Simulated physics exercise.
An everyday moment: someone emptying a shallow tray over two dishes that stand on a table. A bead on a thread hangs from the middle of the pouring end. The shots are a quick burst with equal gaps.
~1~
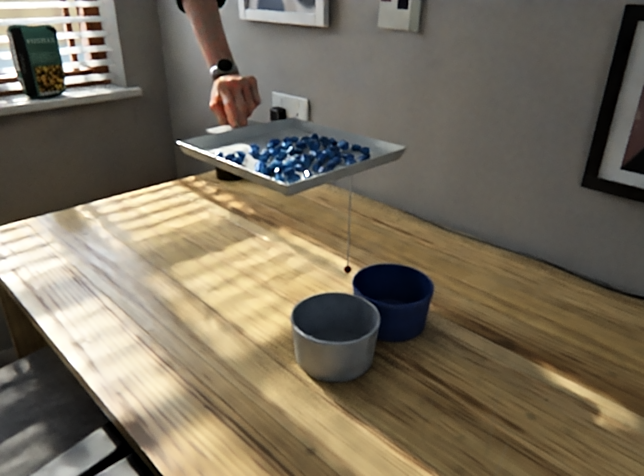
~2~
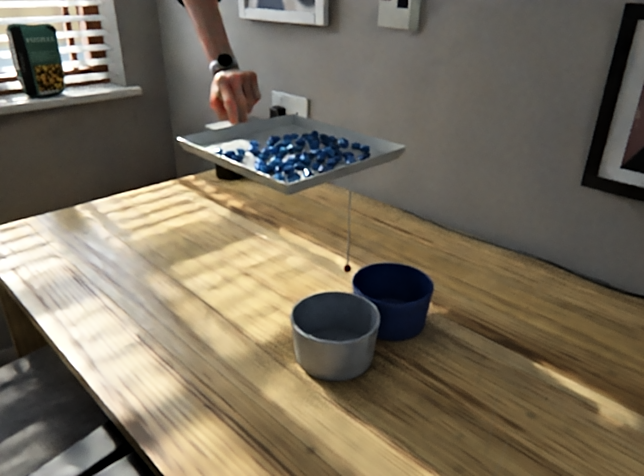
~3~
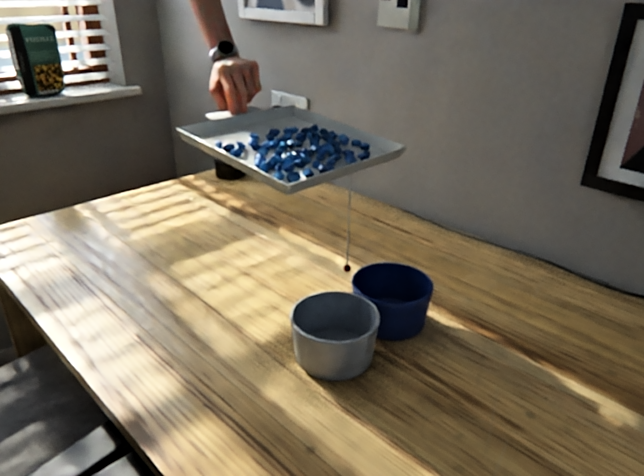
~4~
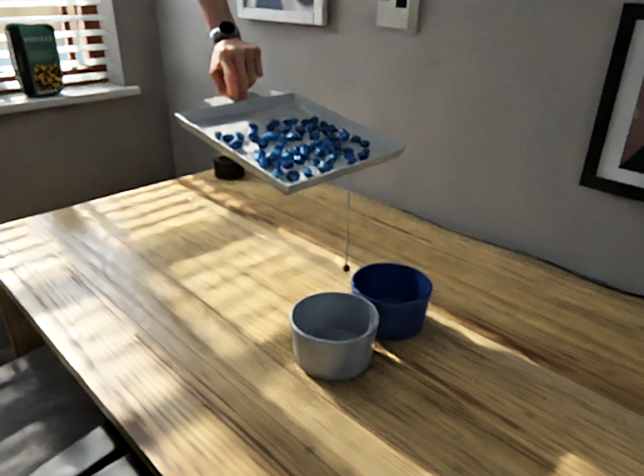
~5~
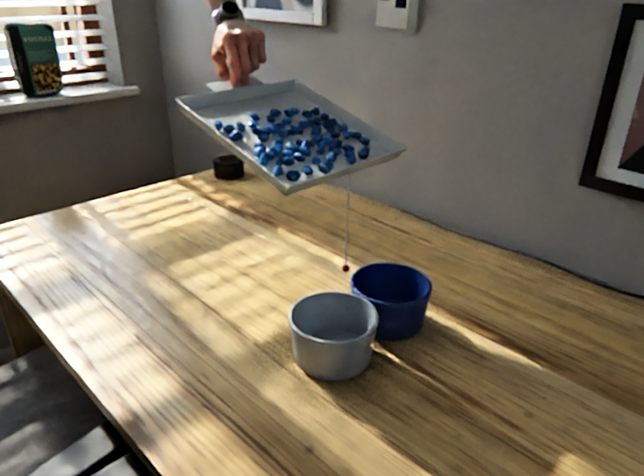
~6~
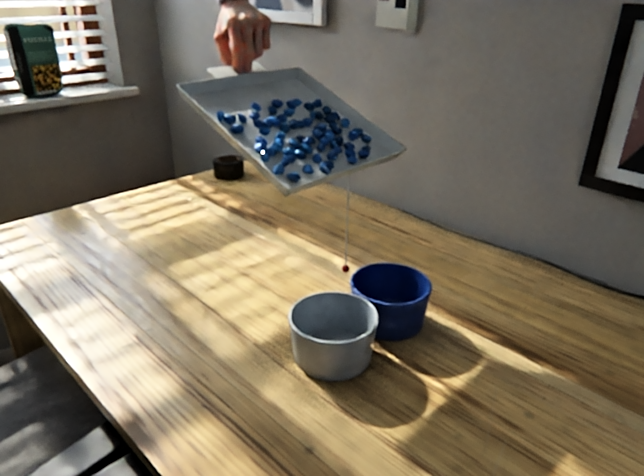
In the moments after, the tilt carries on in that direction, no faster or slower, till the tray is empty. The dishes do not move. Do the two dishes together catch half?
In the dishes lies over half of it.
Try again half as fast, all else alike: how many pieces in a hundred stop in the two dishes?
Close to 80 per cent.
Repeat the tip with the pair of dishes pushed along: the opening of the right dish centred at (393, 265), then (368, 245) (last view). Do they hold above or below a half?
First over half, then the smaller part.
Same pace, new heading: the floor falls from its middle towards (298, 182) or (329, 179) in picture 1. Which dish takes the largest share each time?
In turn: The dish on the left; the left-hand dish.
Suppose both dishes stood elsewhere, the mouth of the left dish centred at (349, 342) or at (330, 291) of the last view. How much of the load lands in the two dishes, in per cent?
About 30 and 50 per cent.
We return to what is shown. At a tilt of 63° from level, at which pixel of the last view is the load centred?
Around (344, 156).
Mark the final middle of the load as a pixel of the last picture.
Close to (375, 326).
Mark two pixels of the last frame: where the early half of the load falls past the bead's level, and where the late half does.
Around (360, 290) and then (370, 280).
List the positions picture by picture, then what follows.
The first frame shows corners of the pouring end at (288, 182) and (400, 147), level; middle of the load at (310, 158), aquarium stones; left dish at (367, 352); right dish at (423, 314); bead on its thread at (348, 270).
The second frame shows corners of the pouring end at (288, 182) and (400, 146), level; middle of the load at (310, 156).
The third frame shows corners of the pouring end at (288, 182) and (400, 146), tipped barely, level across its low end; middle of the load at (310, 153).
The fourth frame shows corners of the pouring end at (288, 182) and (400, 146), tipped a little, level across its low end; middle of the load at (309, 148).
The fifth frame shows corners of the pouring end at (288, 183) and (400, 147), tipped clearly, level across its low end; middle of the load at (310, 144).
The sixth frame shows corners of the pouring end at (289, 184) and (401, 148), tipped clearly, level across its low end; middle of the load at (311, 140), a small part on the move; left dish at (365, 351); right dish at (421, 313).
Soon, tray tipped steeply; all on the tray.
A while on, tray tipped past a quarter turn; about a quarter on the tray; a small part in the left dish; a small part in the right dish; a stray few outside both; about half in the air.
Towards the end, tray tipped past a quarter turn; about half in the left dish; about half in the right dish; a small part outside both.
Finally, tray tipped past a quarter turn; about half in the left dish; about half in the right dish; a small part outside both.
